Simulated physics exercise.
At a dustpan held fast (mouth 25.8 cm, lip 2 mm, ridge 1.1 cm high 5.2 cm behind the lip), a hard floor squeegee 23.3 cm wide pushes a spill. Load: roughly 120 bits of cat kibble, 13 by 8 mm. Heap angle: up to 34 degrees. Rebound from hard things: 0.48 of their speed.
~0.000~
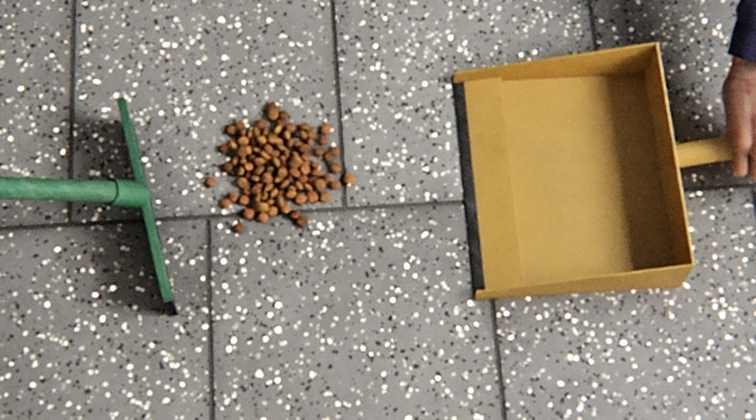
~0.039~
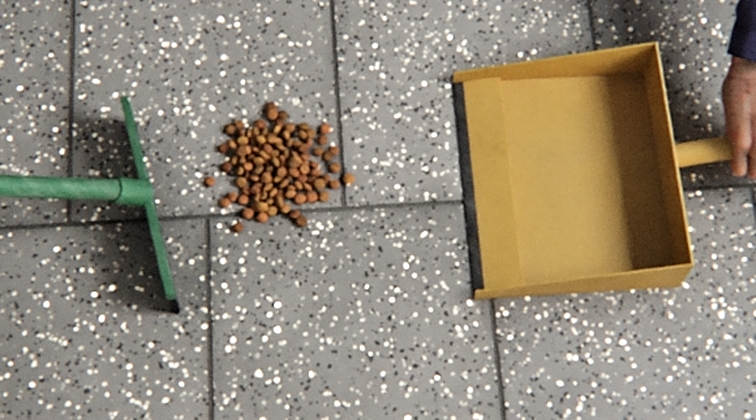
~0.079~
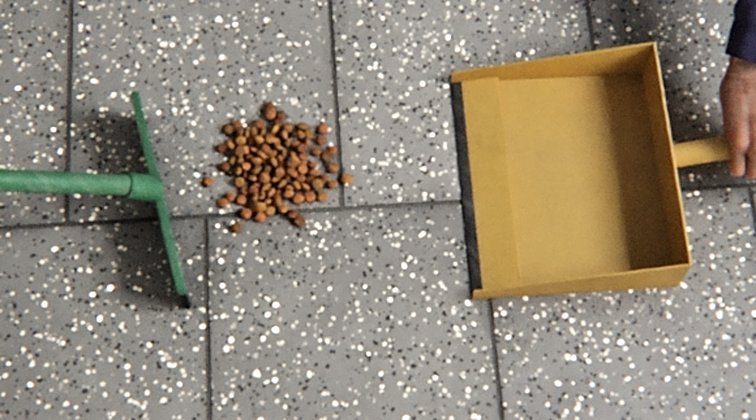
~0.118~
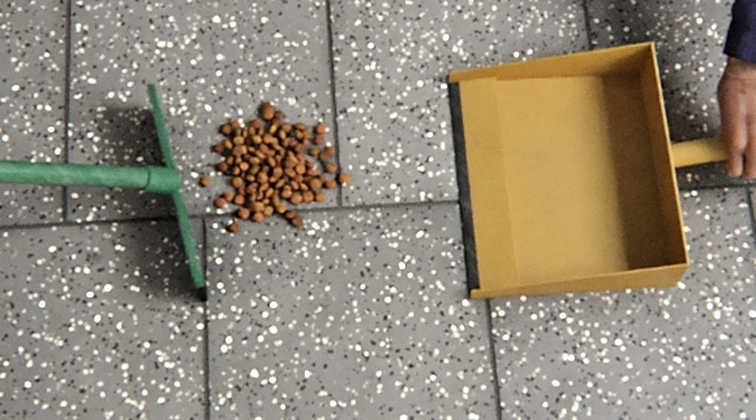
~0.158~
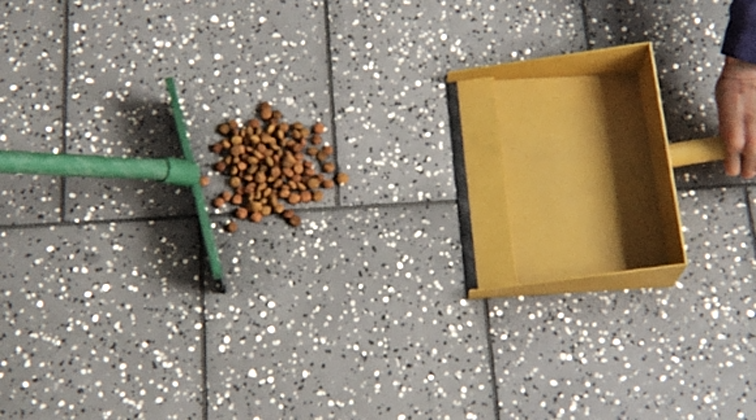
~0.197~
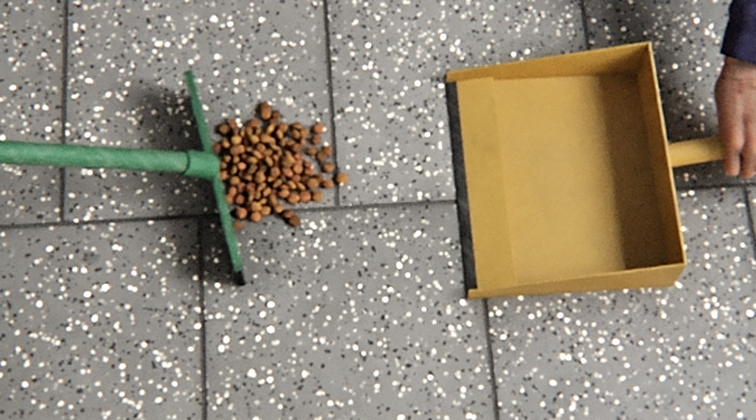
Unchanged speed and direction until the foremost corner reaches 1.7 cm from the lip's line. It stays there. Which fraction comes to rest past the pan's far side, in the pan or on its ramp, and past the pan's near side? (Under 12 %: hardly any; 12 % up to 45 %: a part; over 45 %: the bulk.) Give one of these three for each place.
Far side: A part; pan: A part; near side: Hardly any.
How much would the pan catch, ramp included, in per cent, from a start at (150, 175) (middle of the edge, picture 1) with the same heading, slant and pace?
The pan and its ramp would take some 25 per cent.
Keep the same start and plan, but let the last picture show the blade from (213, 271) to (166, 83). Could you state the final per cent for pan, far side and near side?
You'd see pan at 25, far at 30 and near at 0.
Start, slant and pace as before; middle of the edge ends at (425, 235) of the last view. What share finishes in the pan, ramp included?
Roughly 0 %.
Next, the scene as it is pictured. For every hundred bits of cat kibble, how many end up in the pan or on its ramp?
I'd put it near 25 percent.
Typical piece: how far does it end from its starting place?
That distance is close to 22 cm.
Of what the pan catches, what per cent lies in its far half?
I'd put it at around 100 per cent.
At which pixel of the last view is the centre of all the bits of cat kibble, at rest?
Near (441, 107).
After 0.40 s, middle of the blade 15 cm from the lip; 0 % over the lip, far side 5 %, near side 0 %.
Then, at 0.54 s, middle of the blade 7 cm from the lip; 0 % over the lip, far side 20 %, near side 0 %.
After 0.80 s, middle of the blade 4 cm from the lip; 25 % over the lip, far side 30 %, near side 0 %.
At rest (1.1 s), far side 30 %, pan 25 %, near side 0 %, in front of the lip or behind the blade 50 %.
